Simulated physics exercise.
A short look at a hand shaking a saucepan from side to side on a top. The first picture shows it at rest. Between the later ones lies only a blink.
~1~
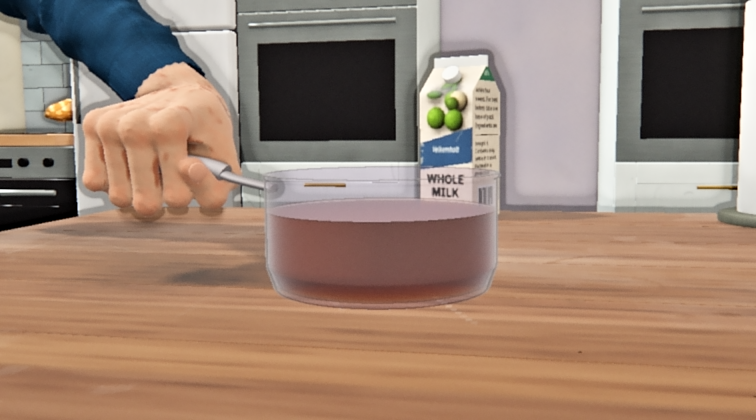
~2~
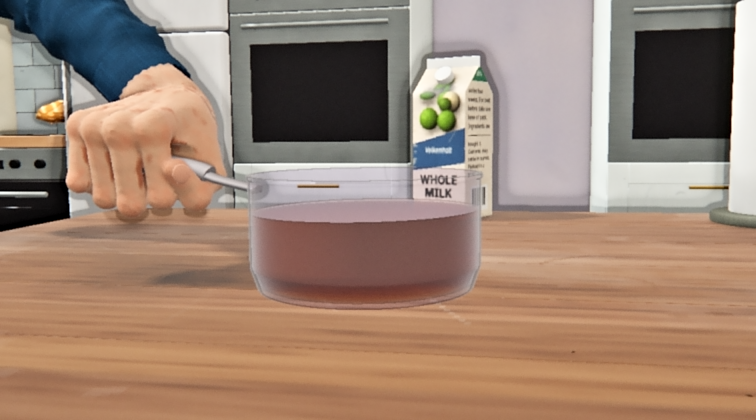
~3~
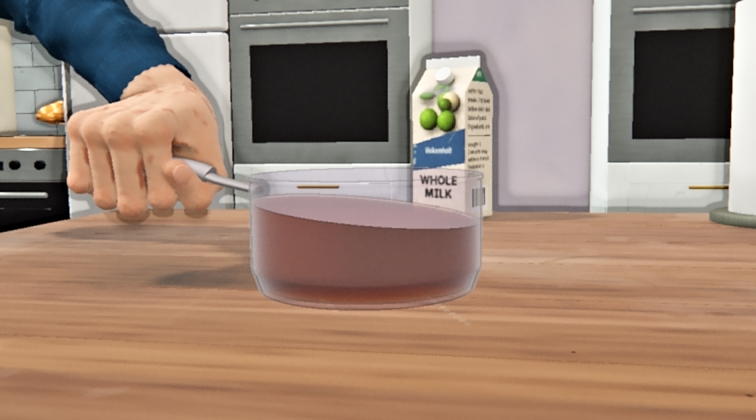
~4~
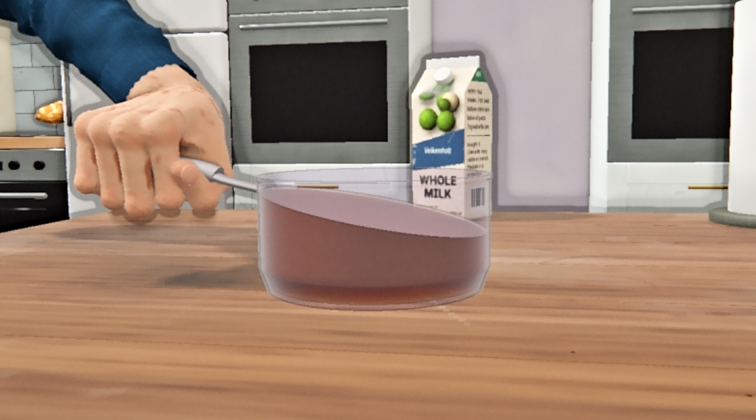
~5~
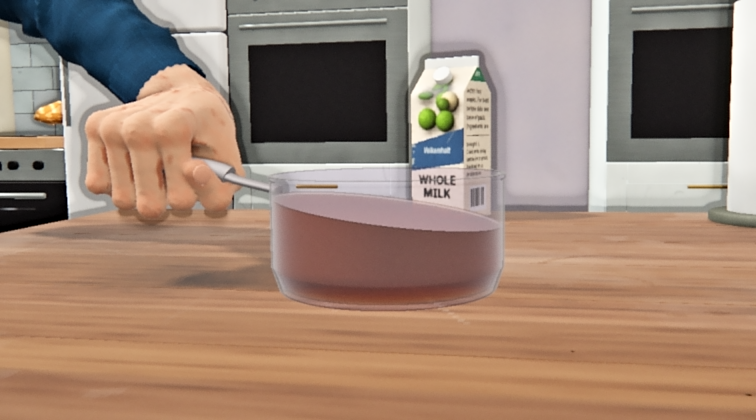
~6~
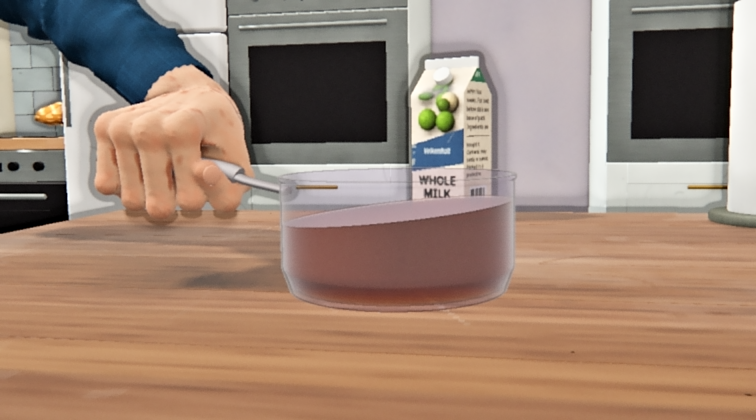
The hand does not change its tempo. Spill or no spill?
As it turns out, it loses some.
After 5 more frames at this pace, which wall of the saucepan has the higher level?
Higher on the left side.
A moment on, the highest wave so far goes over the rim.
When it is over, the highest wave so far goes over the rim; some is on the top.
